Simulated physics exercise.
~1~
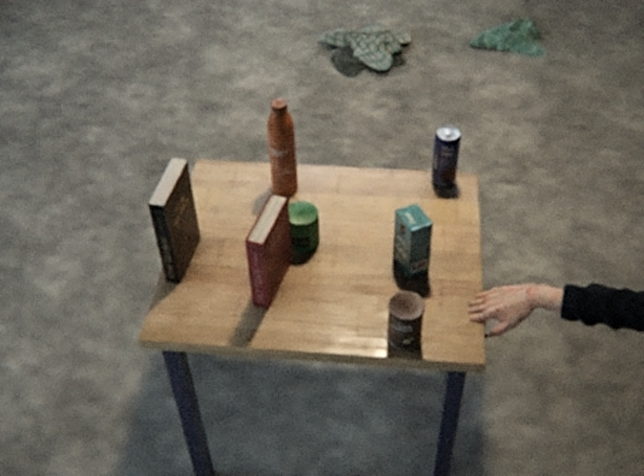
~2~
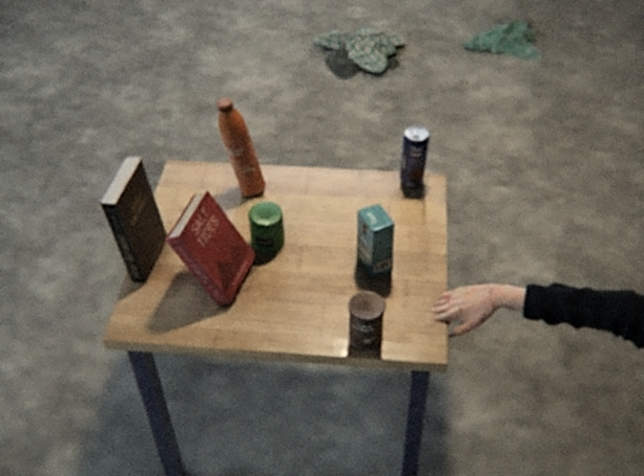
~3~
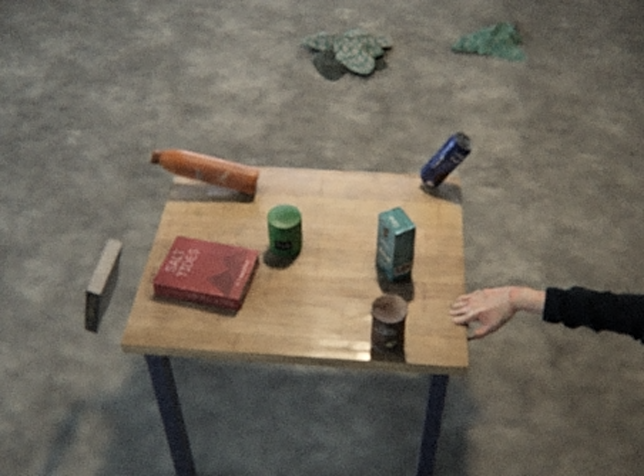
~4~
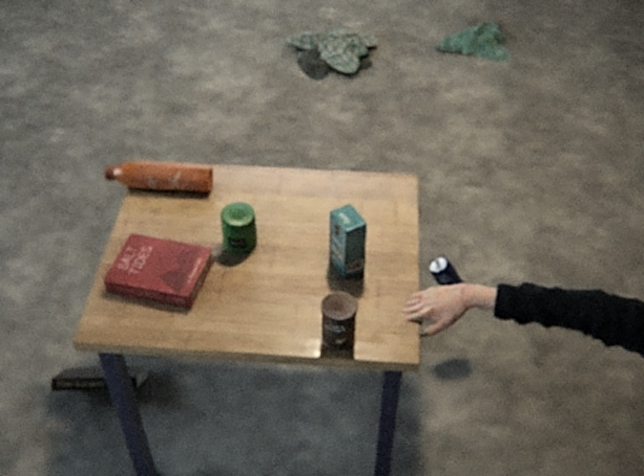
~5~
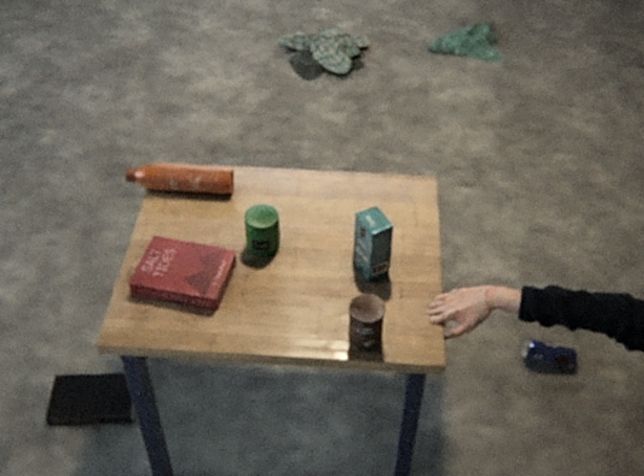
A wooden table jerked from side to side beside an outstretched hand, toppling an orange bottle and a red book, which stayed on top, while a black book and then a blue can fell to the floor, leaving the other three things standing.
